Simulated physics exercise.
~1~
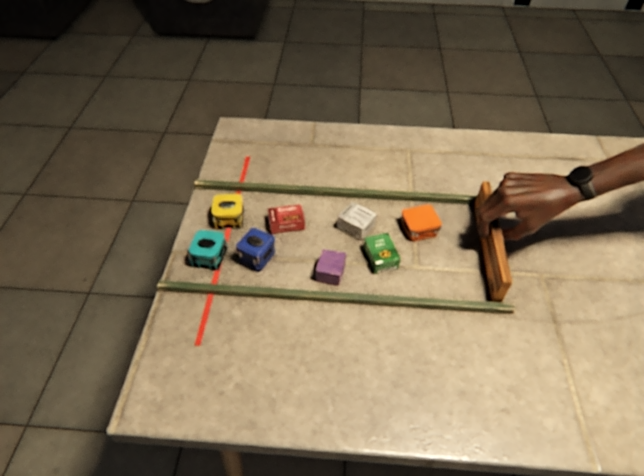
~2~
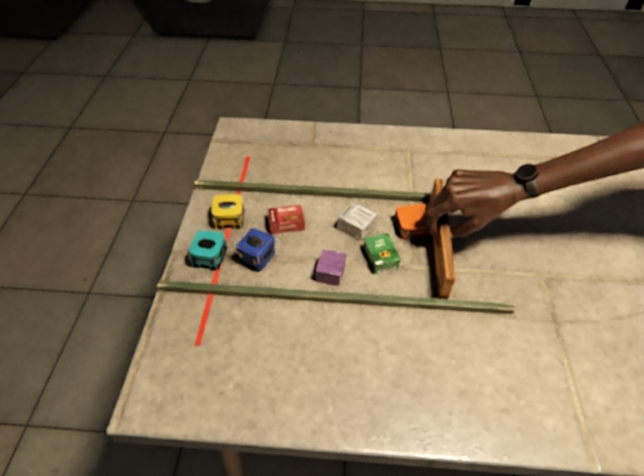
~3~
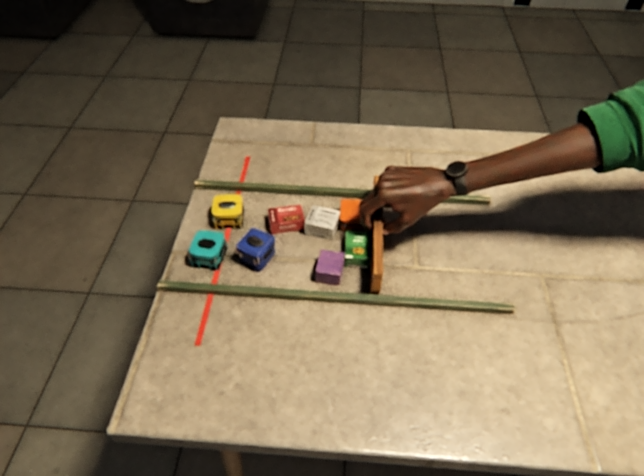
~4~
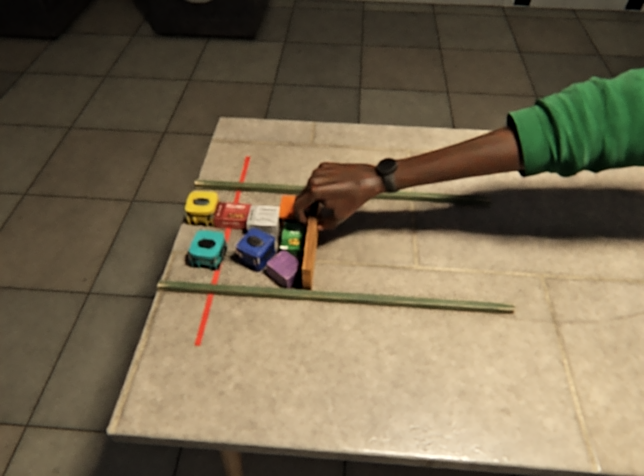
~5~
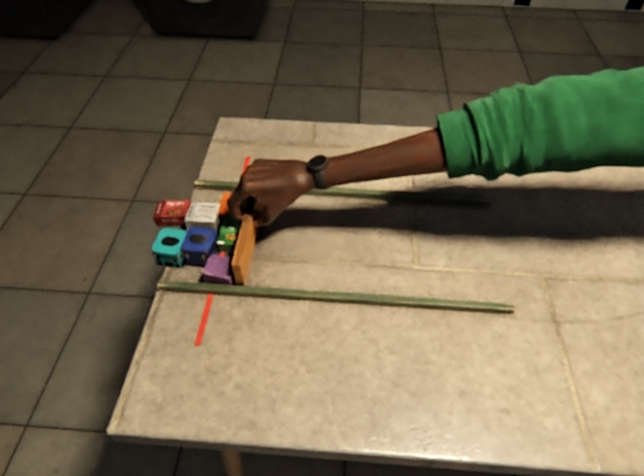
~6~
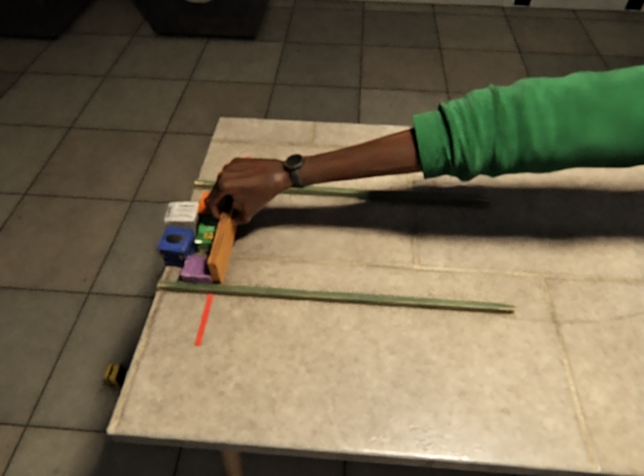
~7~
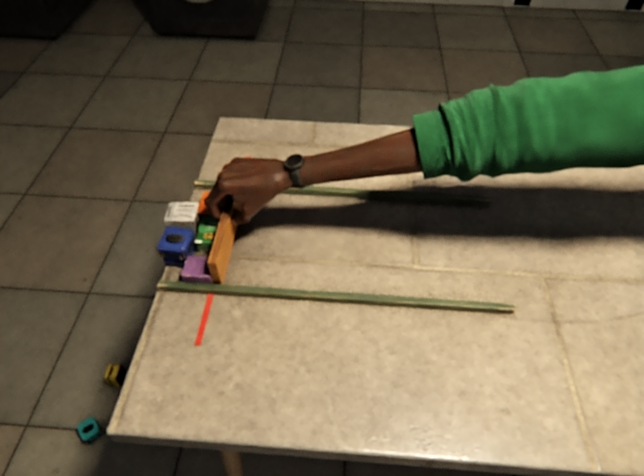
On a stone-topped table, a hand pushing a wooden board left between two rods, sending yellow, red and turquoise pieces over the edge.
